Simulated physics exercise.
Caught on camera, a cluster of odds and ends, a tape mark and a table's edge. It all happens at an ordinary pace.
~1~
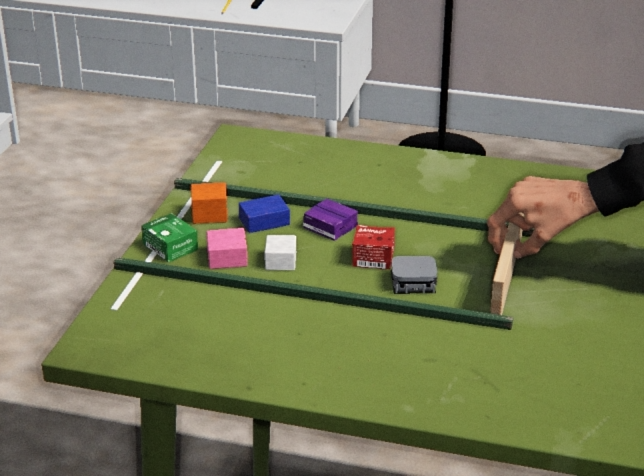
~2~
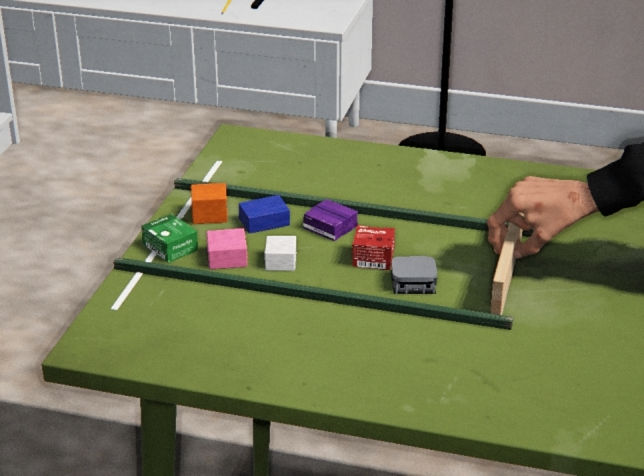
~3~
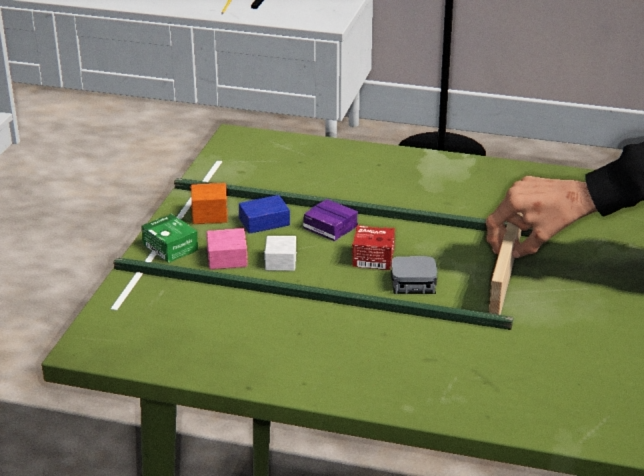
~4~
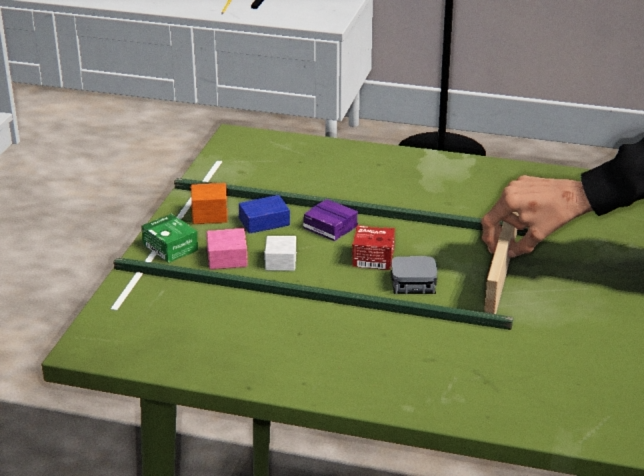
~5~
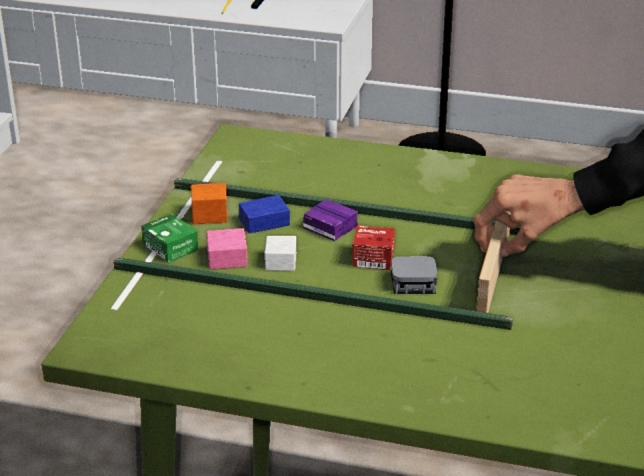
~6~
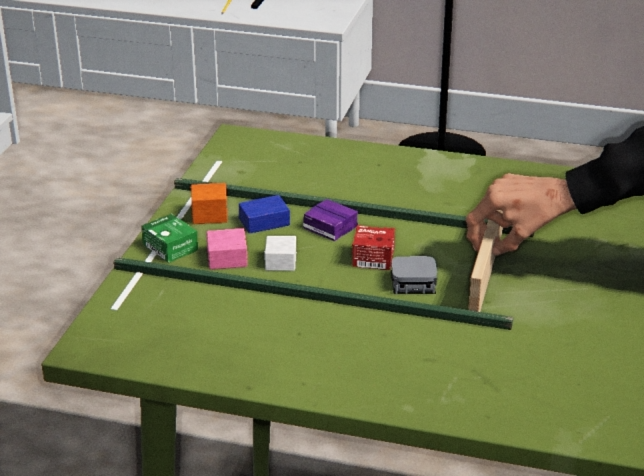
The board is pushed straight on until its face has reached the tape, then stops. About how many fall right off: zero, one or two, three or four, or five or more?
Outcome: The number that fall off is five or more.
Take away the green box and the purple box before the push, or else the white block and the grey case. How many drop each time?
The counts: 3 and 3.
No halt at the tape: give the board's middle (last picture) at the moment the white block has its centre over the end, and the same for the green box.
About (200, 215), and (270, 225) for the other.
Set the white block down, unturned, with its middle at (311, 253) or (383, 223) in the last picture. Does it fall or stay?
The white block drops off; does not fall.
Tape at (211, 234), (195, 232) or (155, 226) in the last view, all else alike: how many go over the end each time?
Try by try, 3, 4 and 8.
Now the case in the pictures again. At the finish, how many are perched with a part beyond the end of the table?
3 of them.
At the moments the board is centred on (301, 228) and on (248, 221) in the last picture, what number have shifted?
At the one place 8, at the other 8.
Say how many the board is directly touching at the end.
That makes 3.
Soon after, none off yet; green box at rest near (170, 238); orange block at rest near (209, 203); pink block at rest near (227, 249).
In the end, the number that fall off is five or more; gone, white block, blue block, pink block, orange block and green box.
